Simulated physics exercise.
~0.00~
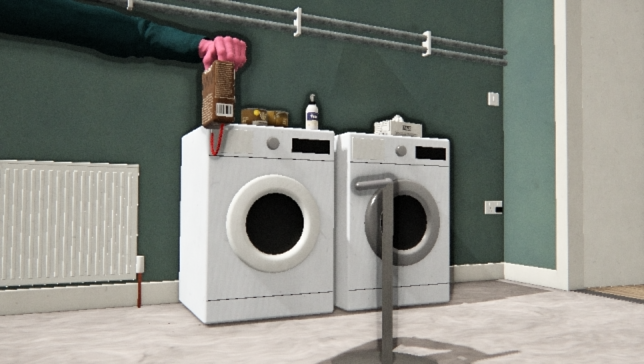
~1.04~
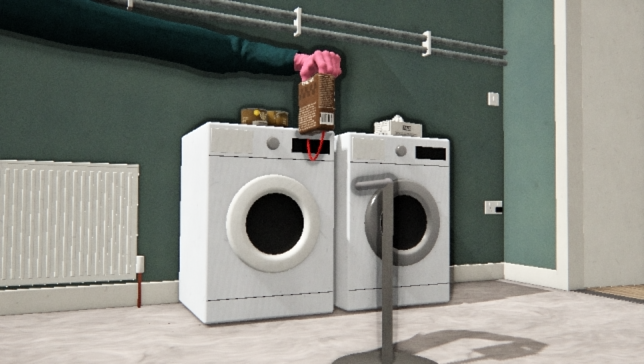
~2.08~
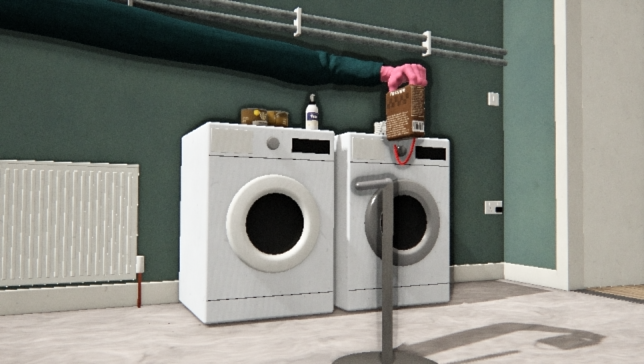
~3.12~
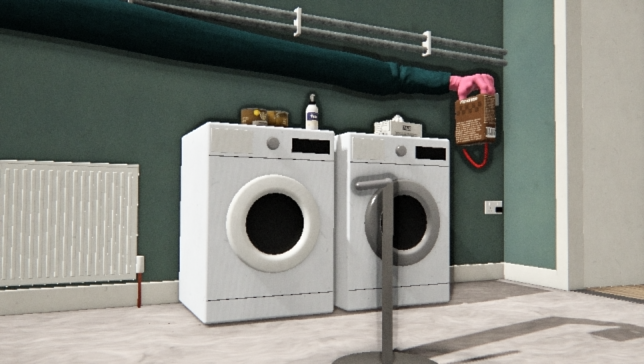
A brown pouch with a dangling red loop, held by a pink-gloved hand on a long dark sleeve, moved steadily right past two white washing machines, passed clear of the grey stand, and ended up held near the wall beyond them.
